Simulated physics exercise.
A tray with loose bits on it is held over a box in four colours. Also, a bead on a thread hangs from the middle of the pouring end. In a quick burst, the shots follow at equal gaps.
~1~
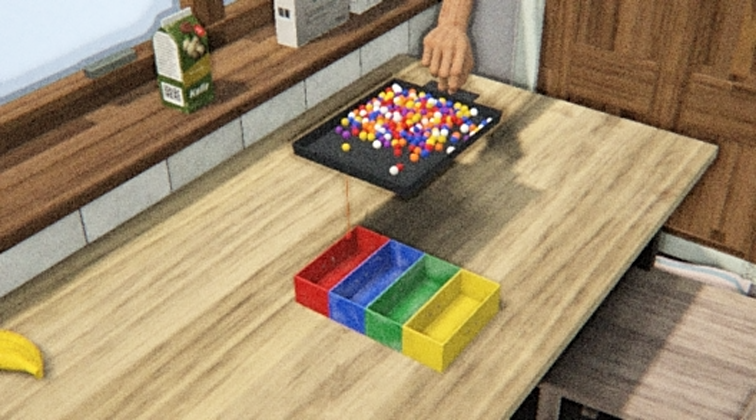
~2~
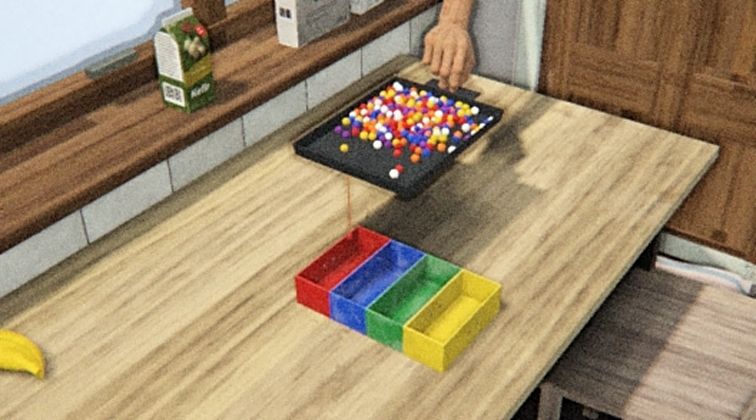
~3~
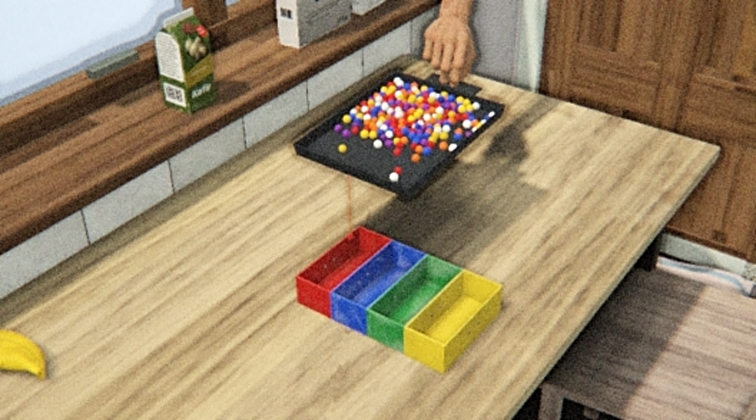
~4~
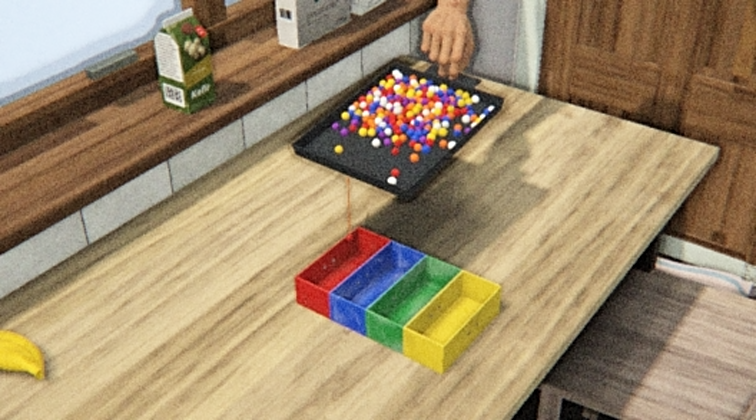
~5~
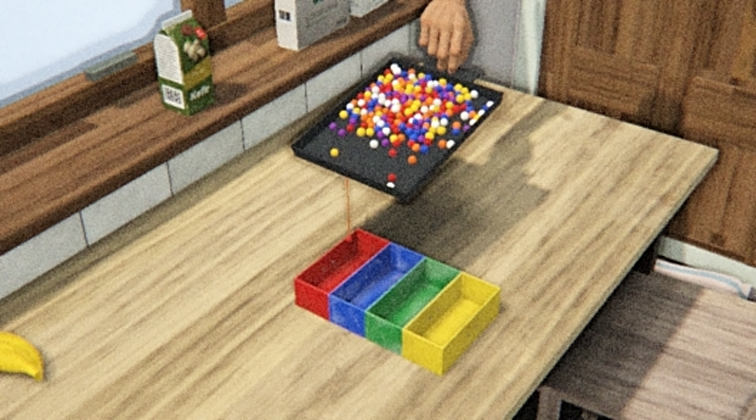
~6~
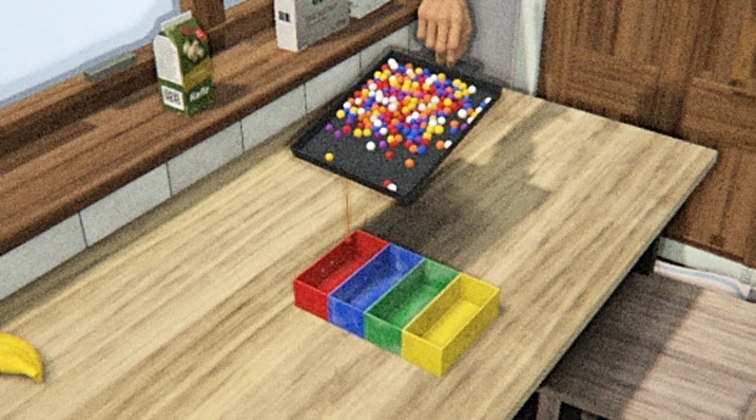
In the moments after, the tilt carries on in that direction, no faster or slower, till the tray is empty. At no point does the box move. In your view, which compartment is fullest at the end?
Fullest: The blue compartment.
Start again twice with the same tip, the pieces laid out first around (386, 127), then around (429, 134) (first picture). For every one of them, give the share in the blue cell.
Respectively 40 and 50 per cent.
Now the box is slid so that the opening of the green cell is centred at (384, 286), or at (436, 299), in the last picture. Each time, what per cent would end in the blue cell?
Roughly 30% first, roughly 40% second.
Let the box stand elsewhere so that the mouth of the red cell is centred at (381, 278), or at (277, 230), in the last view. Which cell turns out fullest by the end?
Try one: The red one; try two: That yellow cell.
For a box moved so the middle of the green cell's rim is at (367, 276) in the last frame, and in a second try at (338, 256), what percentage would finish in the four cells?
About 90 per cent, then about 70 per cent.
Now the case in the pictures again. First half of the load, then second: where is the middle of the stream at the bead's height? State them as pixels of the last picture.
First near (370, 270), later near (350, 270).
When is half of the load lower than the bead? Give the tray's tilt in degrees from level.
That would be about 95 degrees from level.
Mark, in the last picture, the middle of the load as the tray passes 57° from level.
I'd mark it close to (364, 171).
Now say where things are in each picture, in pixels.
Corners of the pouring end at (294, 143) and (406, 185), level; middle of the load at (416, 121), round plastic beads; bead on its thread at (349, 236); red cell at (312, 294); blue cell at (347, 311); green cell at (384, 328); yellow cell at (423, 347), in the first picture.
Corners of the pouring end at (295, 143) and (407, 185), level; middle of the load at (417, 120), in the second picture.
Corners of the pouring end at (296, 143) and (408, 187), tipped barely, lowest at the right corner; middle of the load at (413, 112), in the third picture.
Corners of the pouring end at (294, 144) and (407, 188), tipped a little, lowest at the right corner; middle of the load at (411, 107), a small part on the move, in the fourth picture.
Corners of the pouring end at (293, 145) and (406, 191), tipped a little, lowest at the right corner; middle of the load at (410, 105), a small part on the move, in the fifth picture.
Corners of the pouring end at (292, 146) and (405, 193), tipped a little, lowest at the right corner; middle of the load at (407, 103), most on the move; red cell at (311, 298); blue cell at (346, 315); green cell at (383, 332); yellow cell at (422, 351), in the sixth picture.
Soon, tray tipped steeply; most on the tray; a small part in the blue cell; a stray few in the red cell; a stray few in the green cell; a small part falling or outside the box.
A while on, tray tipped right over; about a quarter on the tray; about a third in the blue cell; a small part in the red cell; a small part in the green cell; about a third falling or outside the box.
Towards the end, tray tipped past a quarter turn; about half in the blue cell; about a quarter in the red cell; a small part in the green cell; a stray few in the yellow cell; about a quarter falling or outside the box.
Finally, tray tipped past a quarter turn; about half in the blue cell; about a quarter in the red cell; a small part in the green cell; a stray few in the yellow cell; about a quarter outside the box.
